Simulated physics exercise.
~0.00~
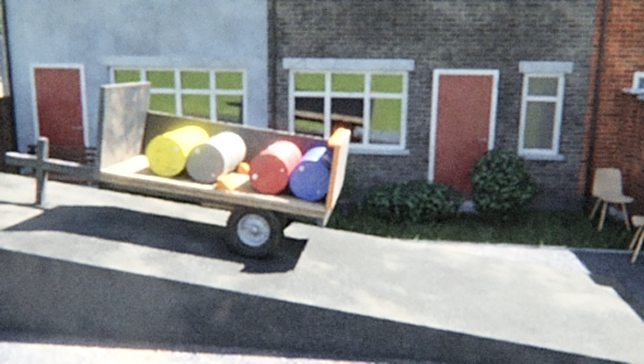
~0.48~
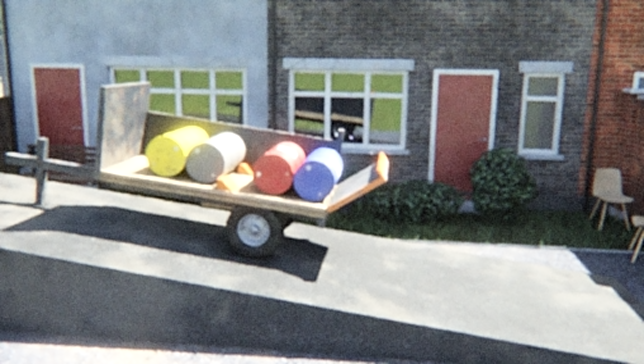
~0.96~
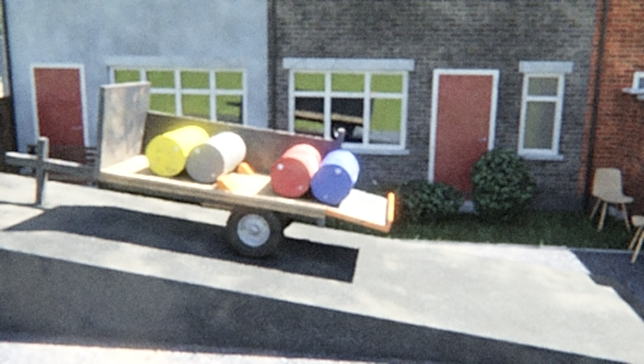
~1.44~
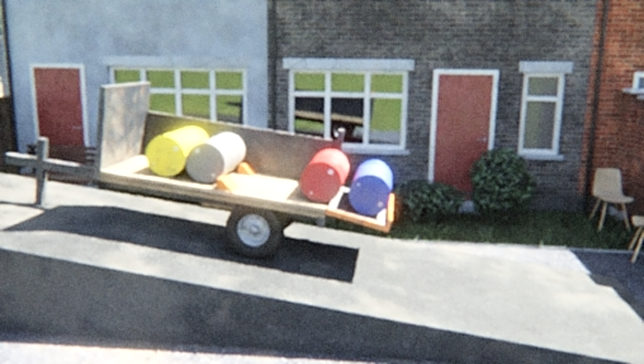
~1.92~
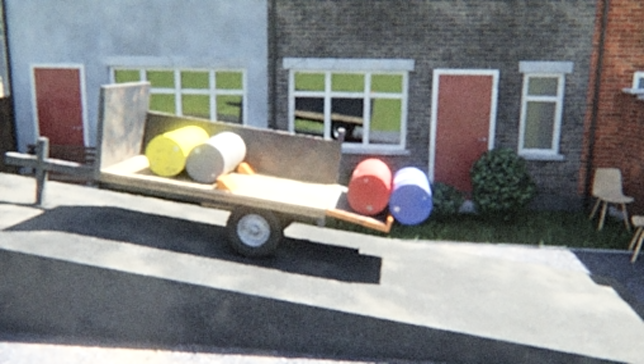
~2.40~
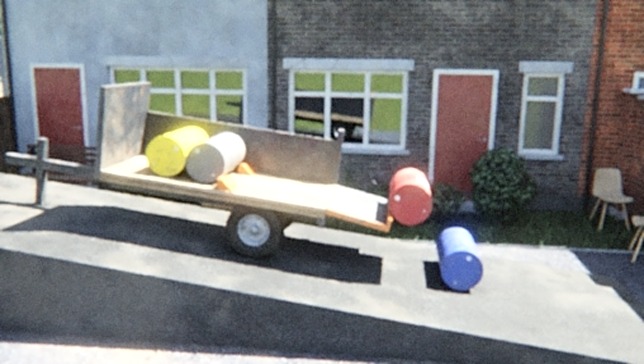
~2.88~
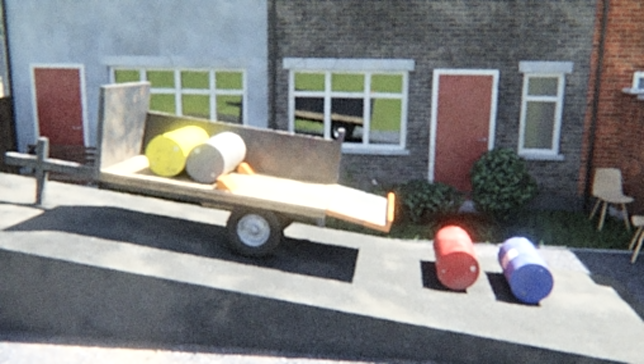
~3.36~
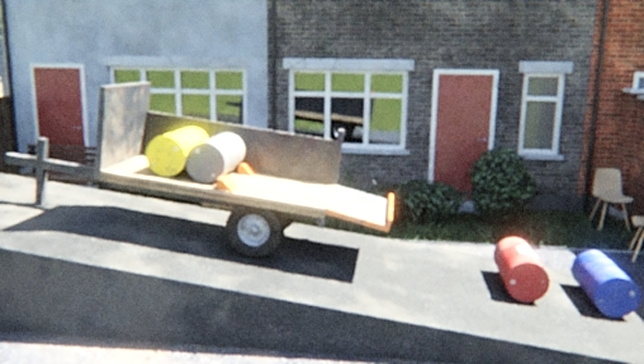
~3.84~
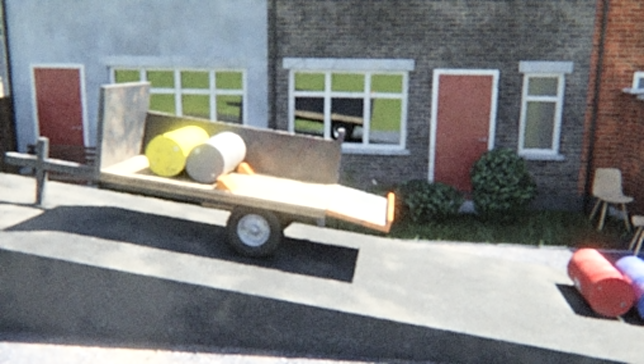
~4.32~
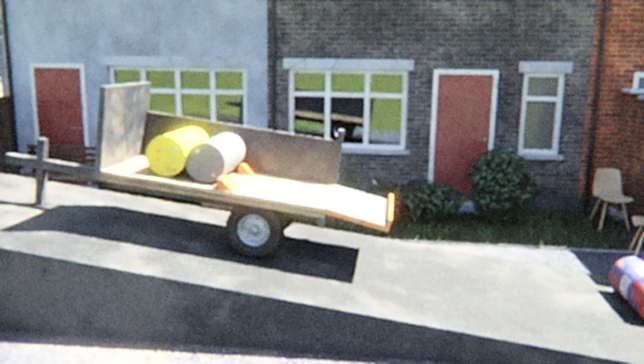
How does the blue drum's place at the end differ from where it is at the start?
At the start the blue drum sits on the trailer bed next to the closed tailgate. At the end it is down on the ground at the far right edge of the view, well away from the trailer.
